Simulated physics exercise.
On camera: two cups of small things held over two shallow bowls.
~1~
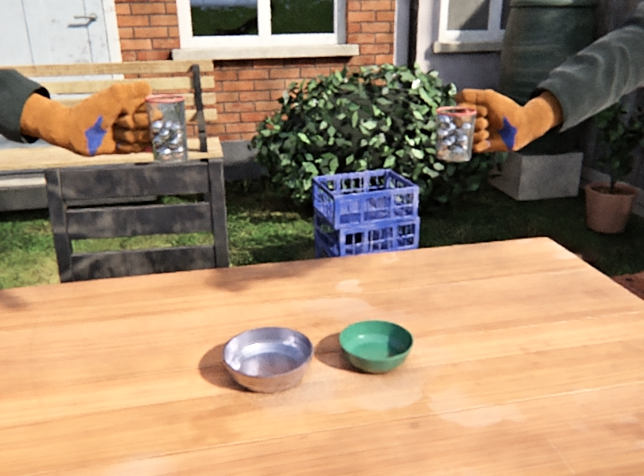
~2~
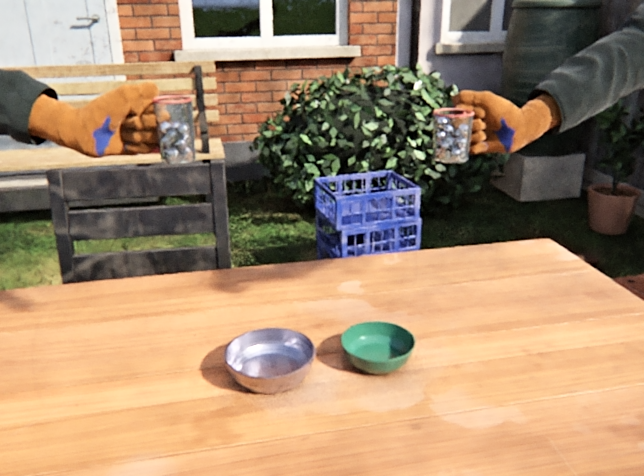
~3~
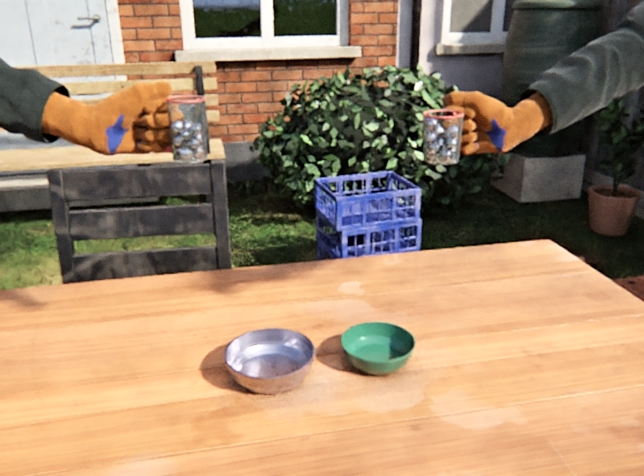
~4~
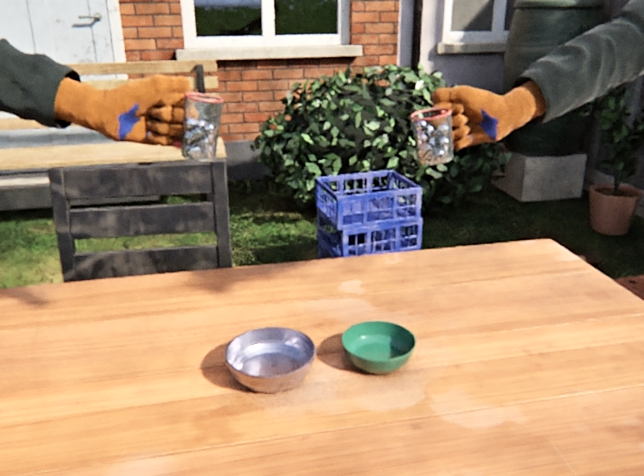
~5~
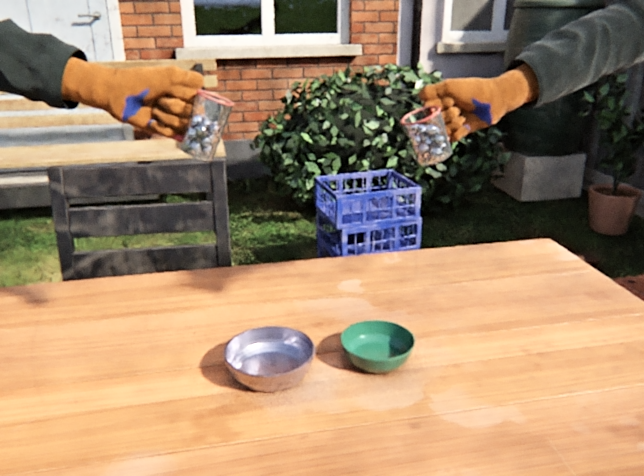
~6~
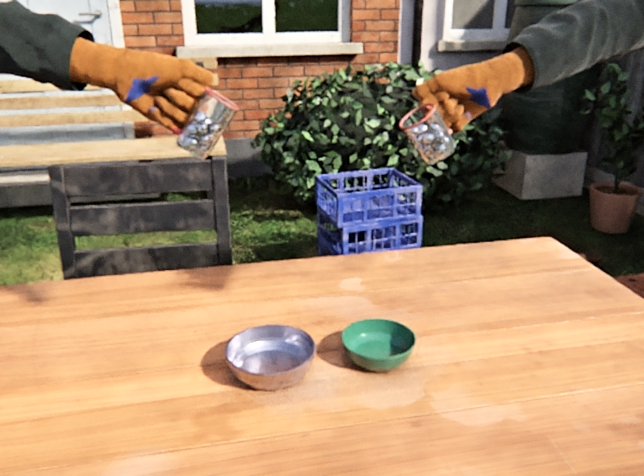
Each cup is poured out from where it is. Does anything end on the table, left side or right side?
The left dish ends with pieces scattered round it; the right one ends with pieces scattered round it.
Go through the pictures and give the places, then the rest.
Left dish at (274, 378), empty; left cup at (168, 129), holding steel balls, high above its dish; right dish at (388, 361), empty; right cup at (454, 134), holding steel balls, high above its dish, in the first picture.
Left cup at (175, 130), upright; right cup at (452, 136), upright, in the second picture.
Left cup at (188, 129), upright; right cup at (442, 137), upright, in the third picture.
Left cup at (201, 128), tipped 10°; right cup at (433, 137), tipped 10°, in the fourth picture.
Left cup at (206, 126), tipped 22°; right cup at (428, 136), tipped 22°, in the fifth picture.
Left dish at (276, 376); left cup at (207, 125), tipped 35°; right dish at (390, 360); right cup at (429, 135), tipped 35°, in the sixth picture.
Then, 0.44 s past the last view, left, all still in the cup; right, all still in the cup.
Then, 0.82 s past the last view, left, most still in the cup, about a quarter in the air; right, about two thirds still in the cup, about a third in the air.
Then, 1.15 s past the last view, left, about half in the dish, about half in the air; right, about half in the dish, about half in the air.
Finally, left, about half in the dish, about half outside the dish; right, about two thirds in the dish, about a third outside the dish.
